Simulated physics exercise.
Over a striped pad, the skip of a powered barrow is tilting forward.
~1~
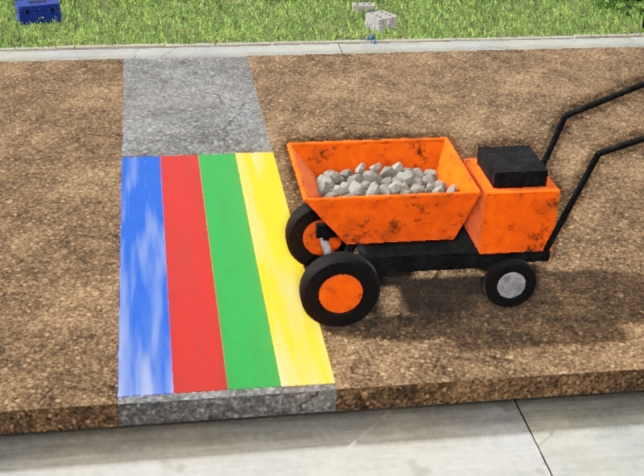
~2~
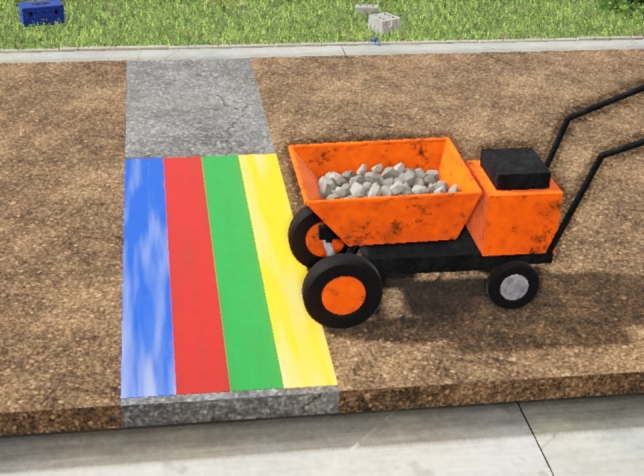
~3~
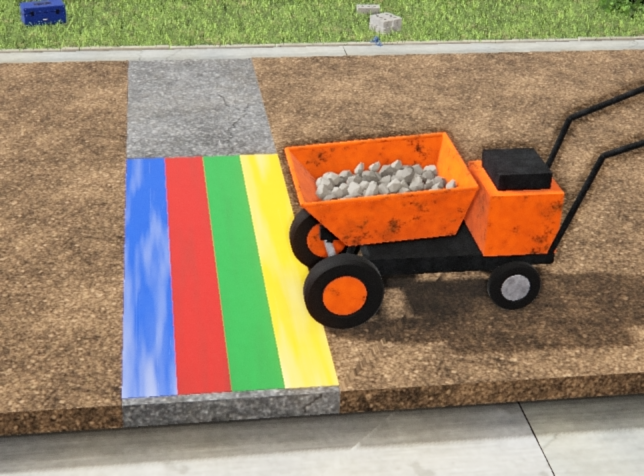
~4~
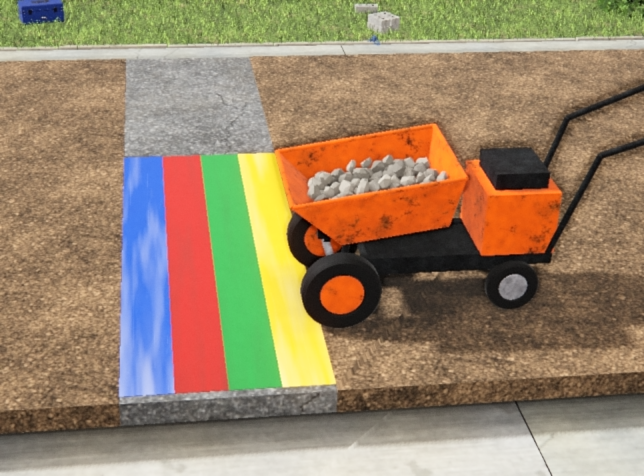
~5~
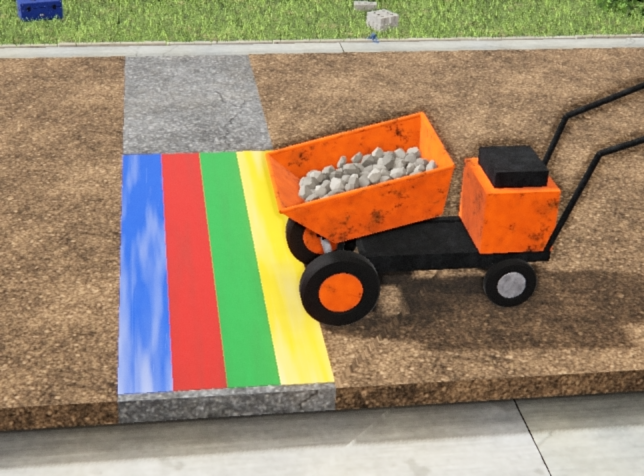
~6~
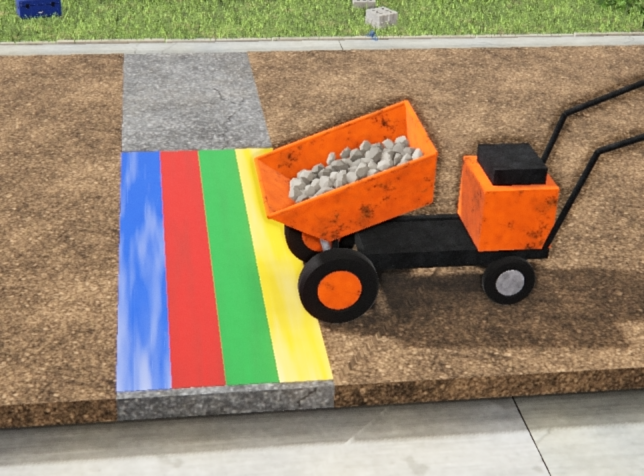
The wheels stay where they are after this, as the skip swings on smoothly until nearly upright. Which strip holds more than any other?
The red strip.
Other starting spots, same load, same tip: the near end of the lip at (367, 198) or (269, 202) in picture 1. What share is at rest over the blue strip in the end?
First spot 0 per cent, second spot 50 per cent.
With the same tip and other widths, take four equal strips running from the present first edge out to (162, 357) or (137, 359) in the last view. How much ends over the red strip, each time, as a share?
Shares: 30 %; then 40 %.
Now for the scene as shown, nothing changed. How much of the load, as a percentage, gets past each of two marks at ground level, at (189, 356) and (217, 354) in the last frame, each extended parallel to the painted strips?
About 40 and 70 %.
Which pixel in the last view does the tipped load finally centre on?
I'd mark it at roughly (186, 290).
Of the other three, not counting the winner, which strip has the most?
Second: The blue one.
Just after the last frame, skip tipped steeply; every one in the skip.
A moment on, skip tipped right over; the larger part in the skip; just a few over the green strip; about a tenth over the red strip.
Further on, skip tipped right over; about a tenth in the skip; about a tenth over the green strip; roughly half over the red strip; roughly a quarter over the blue strip; about a tenth off the paint.
When it is over, skip tipped right over; about a tenth in the skip; not one over the yellow strip; about a tenth over the green strip; roughly half over the red strip; roughly a quarter over the blue strip; about a tenth off the paint.
